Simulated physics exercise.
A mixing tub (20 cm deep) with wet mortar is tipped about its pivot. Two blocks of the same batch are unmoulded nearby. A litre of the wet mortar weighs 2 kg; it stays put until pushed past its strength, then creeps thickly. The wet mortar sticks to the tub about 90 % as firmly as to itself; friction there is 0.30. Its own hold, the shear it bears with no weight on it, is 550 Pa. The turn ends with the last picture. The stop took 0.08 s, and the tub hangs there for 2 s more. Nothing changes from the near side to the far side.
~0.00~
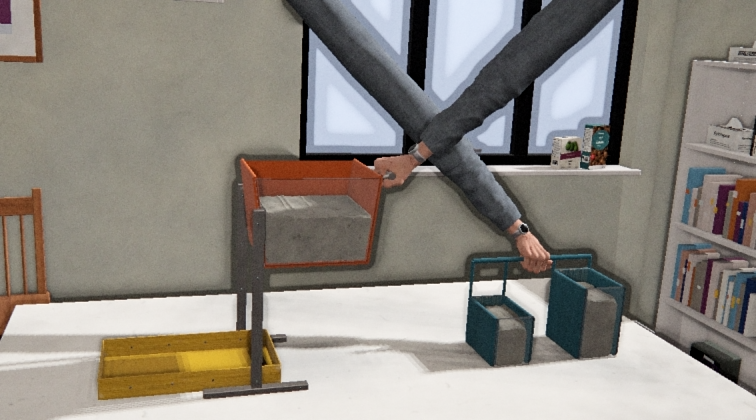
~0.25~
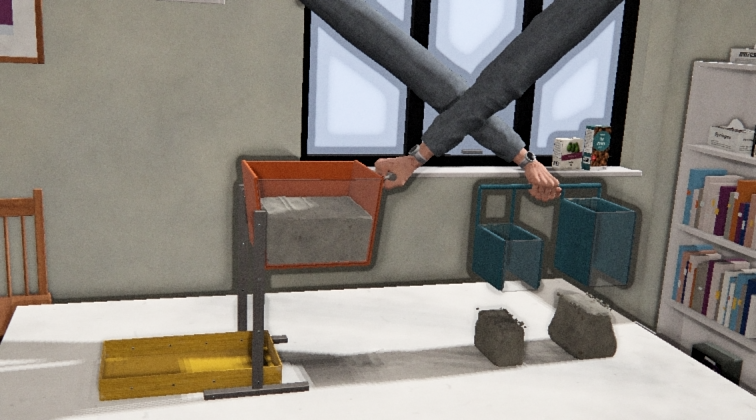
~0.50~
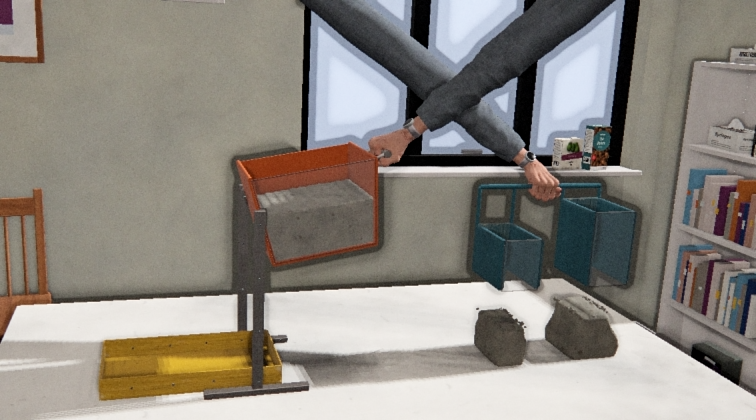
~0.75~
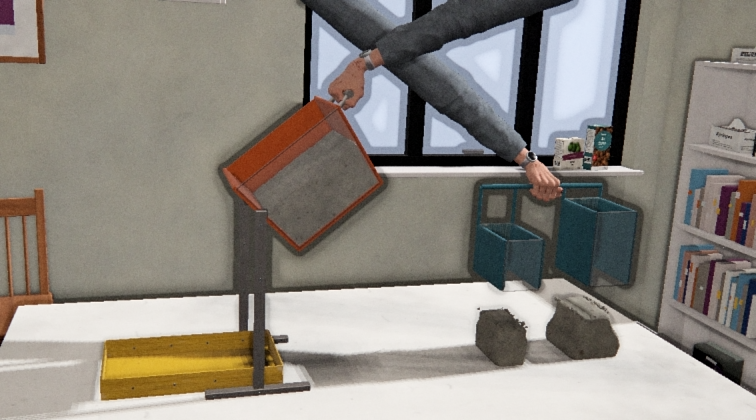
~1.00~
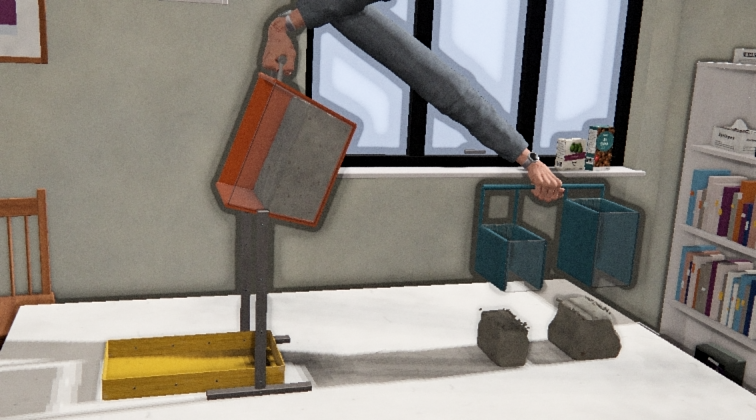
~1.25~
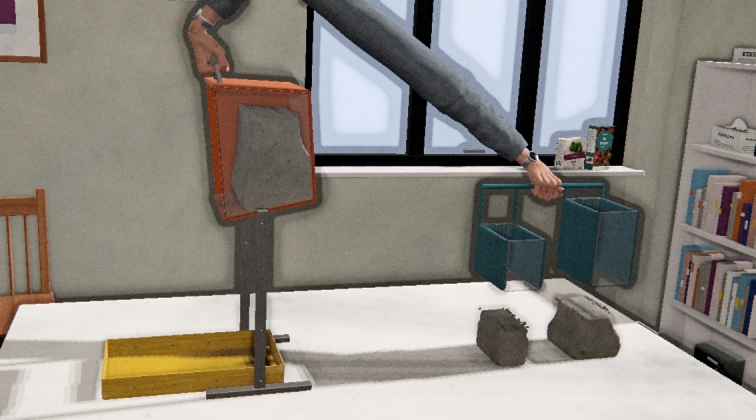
The footage shows one hand lifting a teal double mould off two grey blocks, which slump slightly, and another hand turning an orange tub of grey material leftward on its stand, up onto its side above a yellow tray.
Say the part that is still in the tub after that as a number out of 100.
It comes to some 47 %.
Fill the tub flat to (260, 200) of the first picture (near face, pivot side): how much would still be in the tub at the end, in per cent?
Then about 35 %.
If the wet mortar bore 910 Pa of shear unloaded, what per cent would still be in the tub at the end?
It would be near 45 %.
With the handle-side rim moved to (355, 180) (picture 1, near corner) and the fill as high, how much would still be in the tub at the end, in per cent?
It would be near 50 %.
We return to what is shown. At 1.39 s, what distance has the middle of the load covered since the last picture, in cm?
Some 6 cm.
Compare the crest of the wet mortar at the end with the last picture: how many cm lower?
About 12 cm.
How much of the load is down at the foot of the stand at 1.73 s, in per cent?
Some 10 per cent.
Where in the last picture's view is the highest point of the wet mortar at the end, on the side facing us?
At about (286, 170).
After 1.39 s, the tub is at 95 degrees and holds 95 %.
After 1.56 s, the tub is at 95 degrees and holds 60 %.
After 1.73 s, the tub is at 95 degrees and holds 47 %.
After 1.90 s, the tub is at 95 degrees and holds 47 %.
After 3.25 s, at the end, the tub is at 95 degrees and holds 47 %.
